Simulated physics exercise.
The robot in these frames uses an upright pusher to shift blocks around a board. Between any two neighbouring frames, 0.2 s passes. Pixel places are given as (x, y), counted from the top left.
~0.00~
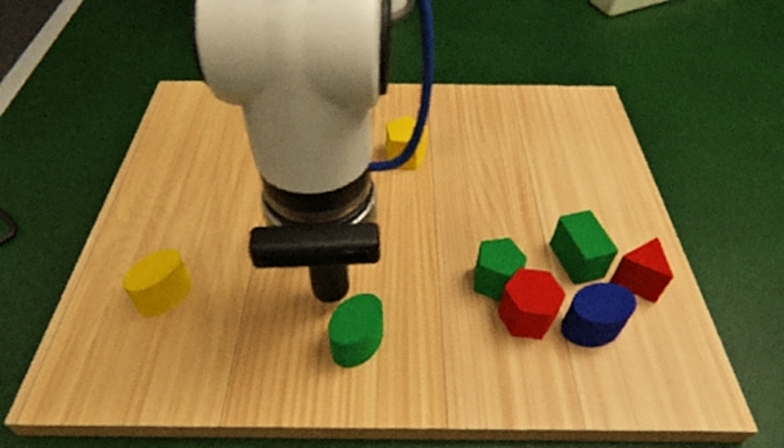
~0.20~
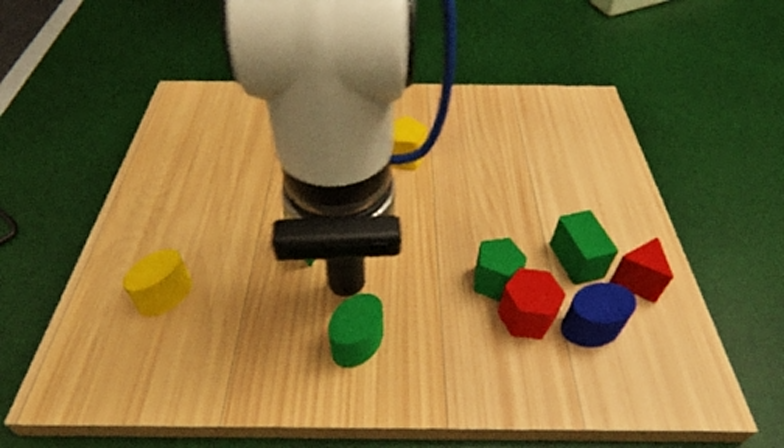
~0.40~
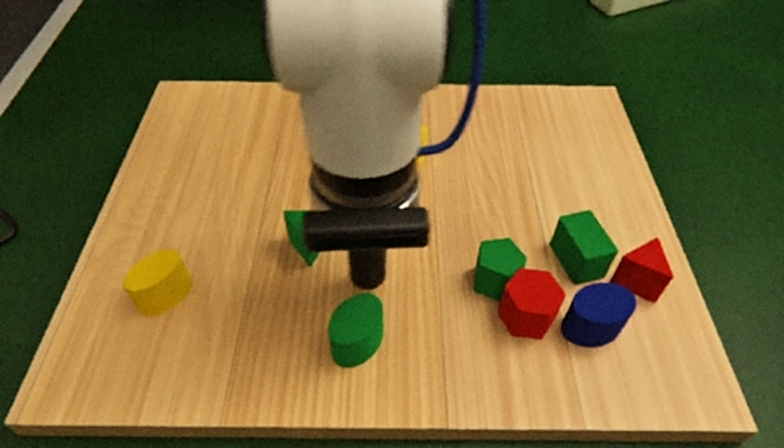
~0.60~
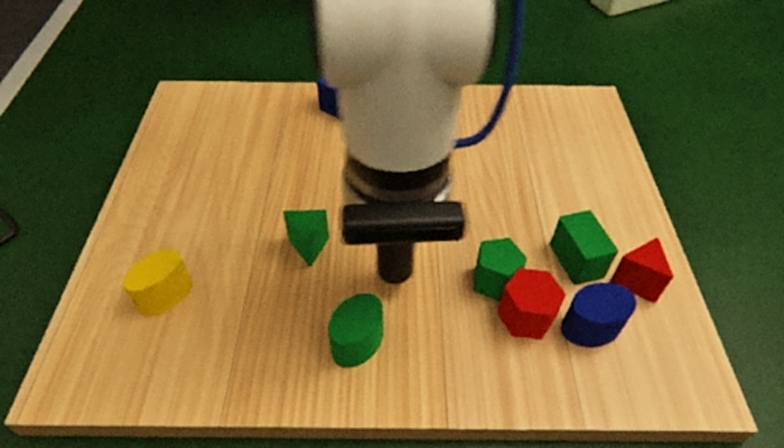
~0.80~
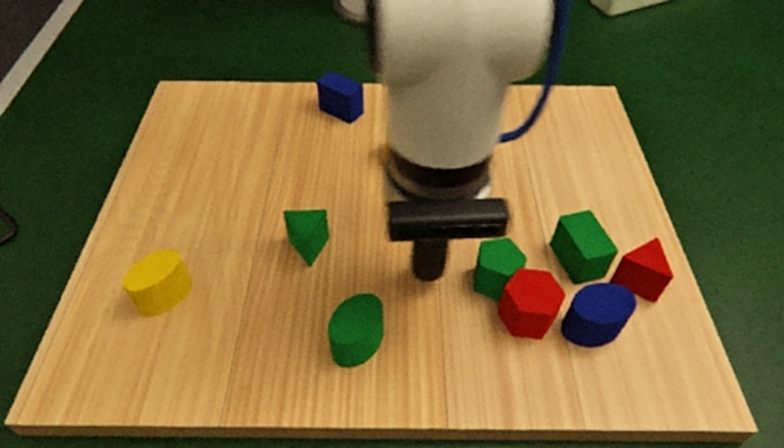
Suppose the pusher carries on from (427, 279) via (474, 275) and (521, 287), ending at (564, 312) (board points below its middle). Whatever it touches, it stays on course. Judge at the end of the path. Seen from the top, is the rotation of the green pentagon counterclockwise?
Yes
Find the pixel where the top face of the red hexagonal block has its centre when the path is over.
Top centre: (569, 325).
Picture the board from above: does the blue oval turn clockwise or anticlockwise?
It turns counter-clockwise.
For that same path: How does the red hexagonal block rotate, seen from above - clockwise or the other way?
It ends up turned clockwise.
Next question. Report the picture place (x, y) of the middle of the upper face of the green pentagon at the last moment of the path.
The middle of its upper face should be somewhere near (610, 272).
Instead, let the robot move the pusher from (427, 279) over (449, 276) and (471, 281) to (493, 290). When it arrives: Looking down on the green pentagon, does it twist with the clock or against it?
The twist is anticlockwise.
The first path, step by step. One third of the way, pusher at (477, 263); green pentagon at (521, 255); red hexagonal block at (545, 295), turned 20° clockwise.
Two thirds of the way, pusher at (525, 275); green pentagon at (570, 261); red hexagonal block at (555, 303), turned 45° clockwise; blue oval at (613, 307), turned 20° anticlockwise.
At the end, pusher at (570, 301); green pentagon at (610, 272), turned 40° anticlockwise; red hexagonal block at (569, 325), turned 80° clockwise; green rectangular block at (598, 232), turned 35° anticlockwise; blue oval at (623, 314), turned 30° anticlockwise.
